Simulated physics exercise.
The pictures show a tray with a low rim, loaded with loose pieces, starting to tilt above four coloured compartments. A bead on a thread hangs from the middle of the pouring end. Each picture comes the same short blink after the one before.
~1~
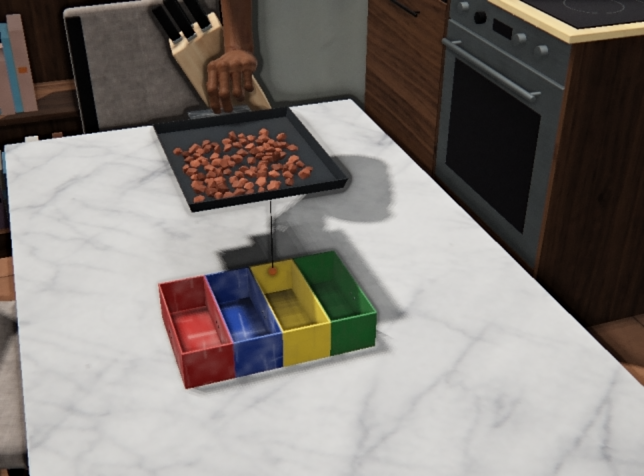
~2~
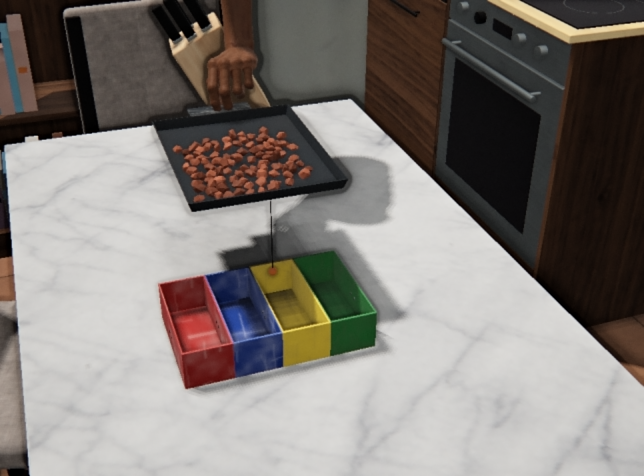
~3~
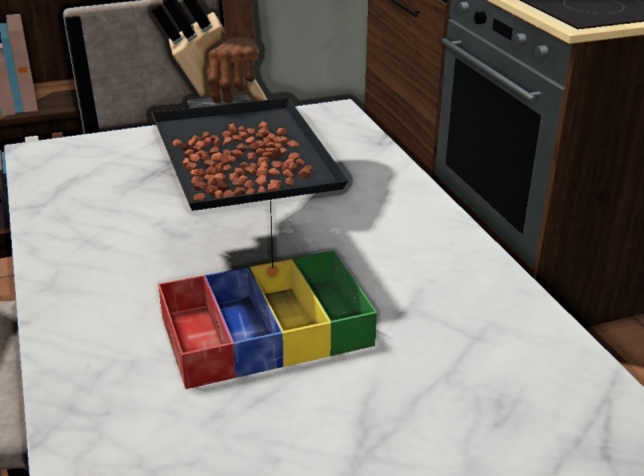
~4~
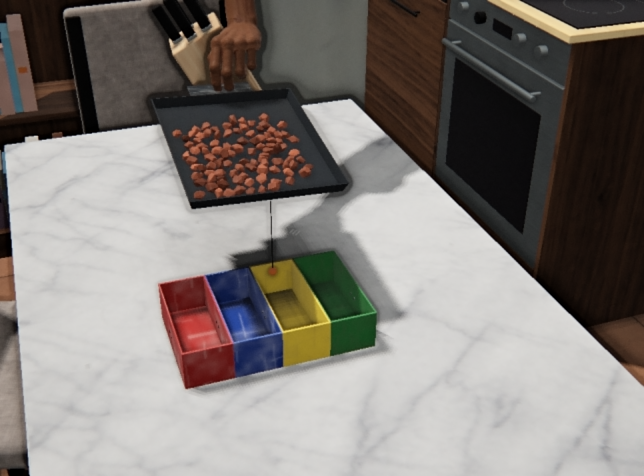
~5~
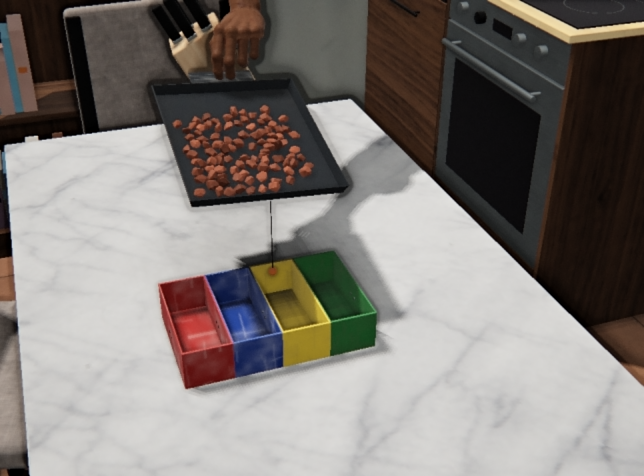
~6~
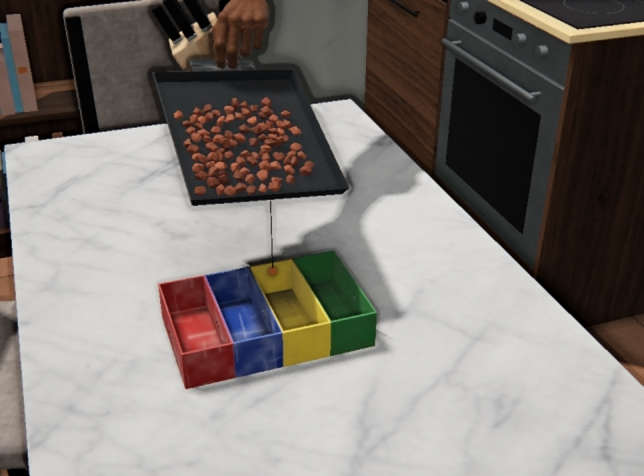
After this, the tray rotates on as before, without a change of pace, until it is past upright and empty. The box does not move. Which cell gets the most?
The green one ends fullest.
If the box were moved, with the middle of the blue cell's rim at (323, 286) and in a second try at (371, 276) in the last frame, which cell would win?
At the first place the blue cell, at the second red.
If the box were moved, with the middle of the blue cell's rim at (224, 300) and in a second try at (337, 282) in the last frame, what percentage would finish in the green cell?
In turn 50 and 0 in a hundred.
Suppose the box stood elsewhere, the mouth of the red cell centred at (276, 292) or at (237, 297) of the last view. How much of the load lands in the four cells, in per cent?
Near 100 % and 100 %.
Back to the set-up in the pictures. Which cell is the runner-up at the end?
It is the cell in yellow.
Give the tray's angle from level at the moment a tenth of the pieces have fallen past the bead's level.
Near 75 degrees.
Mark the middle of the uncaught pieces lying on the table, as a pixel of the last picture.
Roughly at (425, 310).
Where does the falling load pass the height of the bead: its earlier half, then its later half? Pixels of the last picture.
Around (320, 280) and then (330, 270).
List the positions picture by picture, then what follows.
The first picture shows corners of the pouring end at (191, 202) and (343, 177), level; middle of the load at (237, 160), bits of crushed brick; bead on its thread at (273, 271); red cell at (209, 363); blue cell at (259, 352); yellow cell at (307, 341); green cell at (353, 331).
The second picture shows corners of the pouring end at (192, 201) and (343, 178), level; middle of the load at (237, 158).
The third picture shows corners of the pouring end at (192, 200) and (344, 179), tipped barely, lowest at the right corner; middle of the load at (237, 155).
The fourth picture shows corners of the pouring end at (192, 199) and (344, 181), tipped a little, lowest at the right corner; middle of the load at (238, 149).
The fifth picture shows corners of the pouring end at (193, 198) and (344, 183), tipped a little, lowest at the right corner; middle of the load at (238, 144).
The sixth picture shows corners of the pouring end at (194, 197) and (345, 186), tipped clearly, lowest at the right corner; middle of the load at (239, 139); red cell at (209, 363); blue cell at (259, 352); yellow cell at (307, 341); green cell at (353, 331).
Soon, tray tipped steeply; most on the tray; a small part falling or outside the box.
A while on, tray tipped past a quarter turn; about half in the green cell; about a quarter in the yellow cell; a stray few in the blue cell; about a quarter falling or outside the box.
Towards the end, tray tipped past a quarter turn; about half in the green cell; about a quarter in the yellow cell; a small part in the blue cell; about a quarter falling or outside the box.
Finally, tray tipped past a quarter turn; about half in the green cell; about a quarter in the yellow cell; a small part in the blue cell; none in the red cell; about a quarter outside the box.
